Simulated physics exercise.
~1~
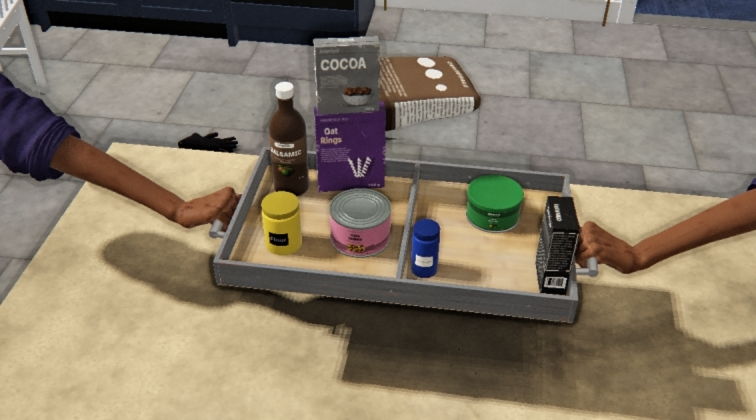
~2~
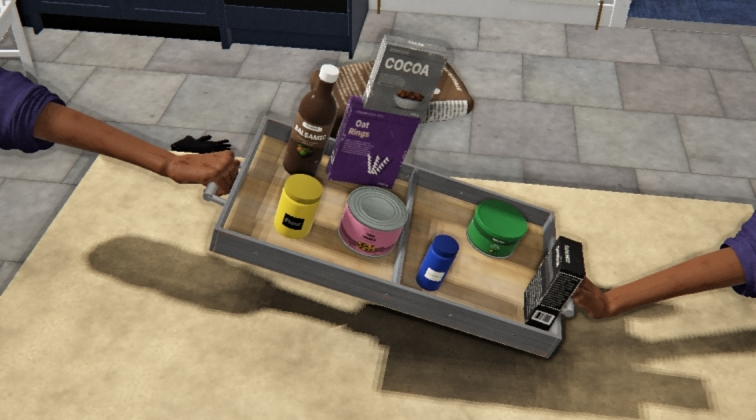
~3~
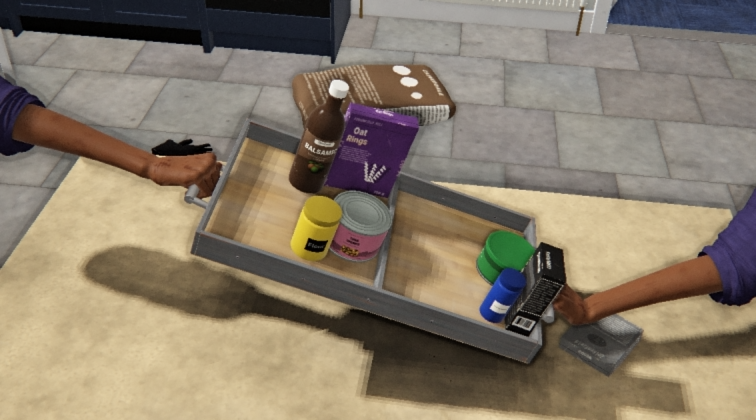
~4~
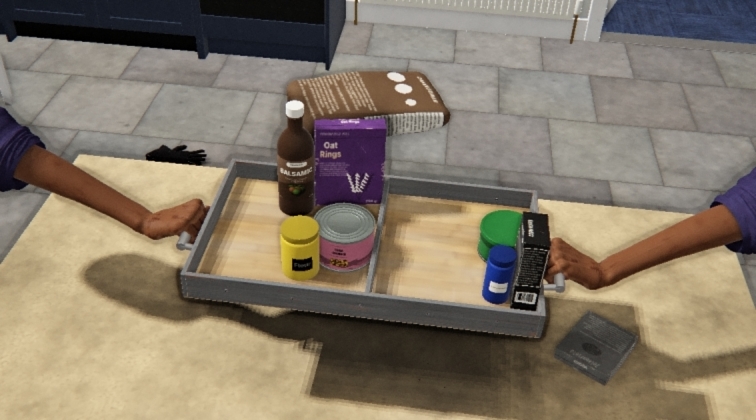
We see two hands tilt a gray tray of groceries down toward the right, sending several items sliding and the grey carton off onto the table, before they level the tray again with the other items still upright on it and the carton lying beside its right end.
